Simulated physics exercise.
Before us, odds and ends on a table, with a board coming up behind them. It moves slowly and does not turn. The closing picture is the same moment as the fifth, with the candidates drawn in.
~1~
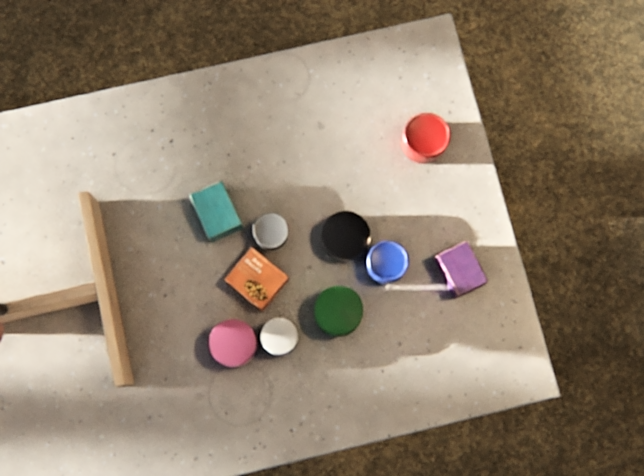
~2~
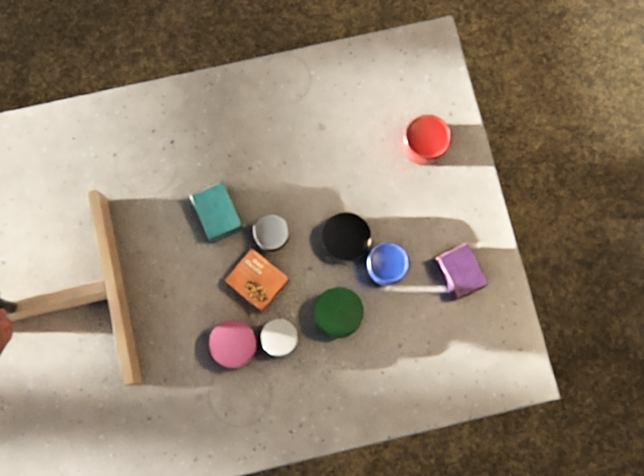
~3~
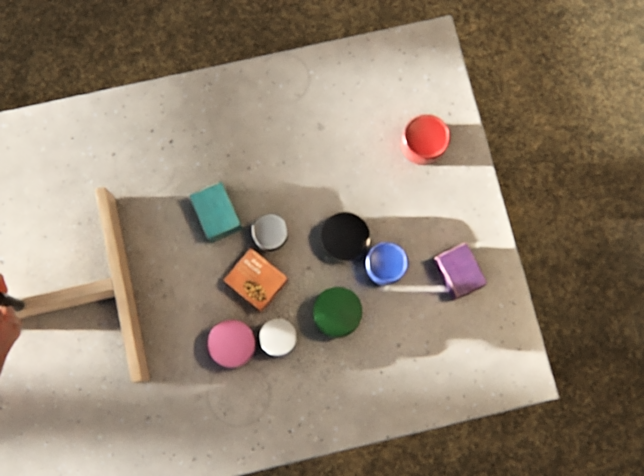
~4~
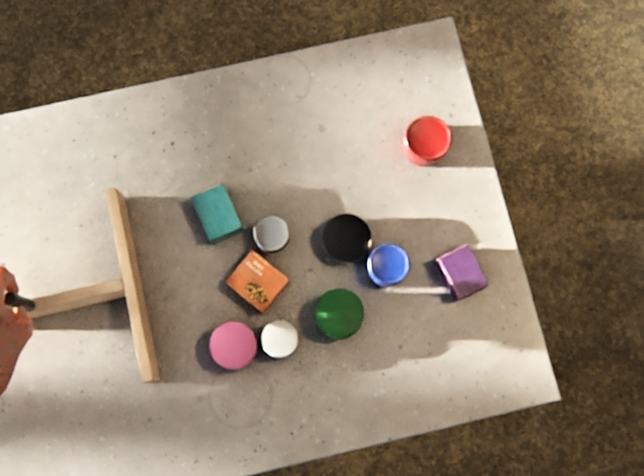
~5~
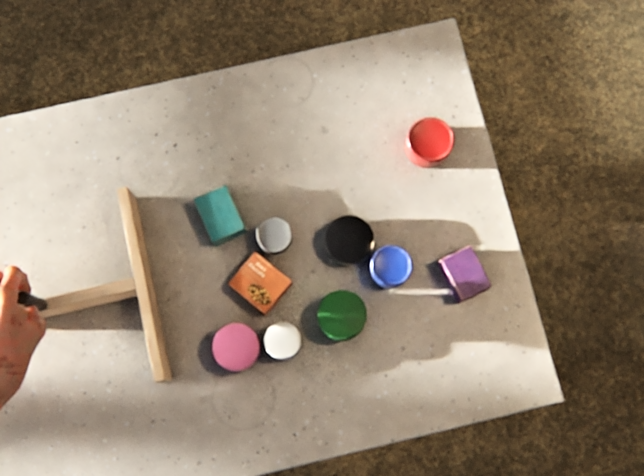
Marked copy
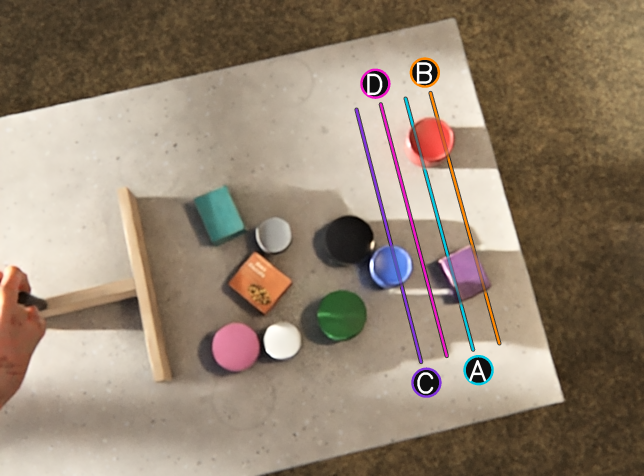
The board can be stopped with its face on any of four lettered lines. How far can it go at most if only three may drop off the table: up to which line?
It should halt at A.
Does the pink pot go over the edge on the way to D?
No.
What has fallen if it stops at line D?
It is the purple block.
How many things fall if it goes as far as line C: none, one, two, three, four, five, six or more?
By then, none.
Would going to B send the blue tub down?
By then, yes.
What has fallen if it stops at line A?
The purple block.
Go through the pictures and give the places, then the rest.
In the first frame, pink pot (234, 343); turquoise block (217, 212); green tin (339, 312).
In the second frame, board (110, 285); red tub (426, 140).
In the third frame, board (118, 283); purple block (460, 272).
In the fourth frame, board (129, 283); orange box (258, 283).
In the fifth frame, board (140, 282); white tin (283, 342); pink pot (237, 347); turquoise block (220, 216).
On the copy, A at (438, 220); B at (464, 215); C at (388, 232); D at (413, 226).
On A. First, board (249, 257); white tin (338, 337); pink pot (297, 334).
Then, board (356, 232); purple block (479, 271); white tin (394, 357).
Finally, board (438, 213); purple block over the edge; green tin (532, 286); one fallen.
By contrast, B drops five; C is within the limit but short; D is within the limit but short.
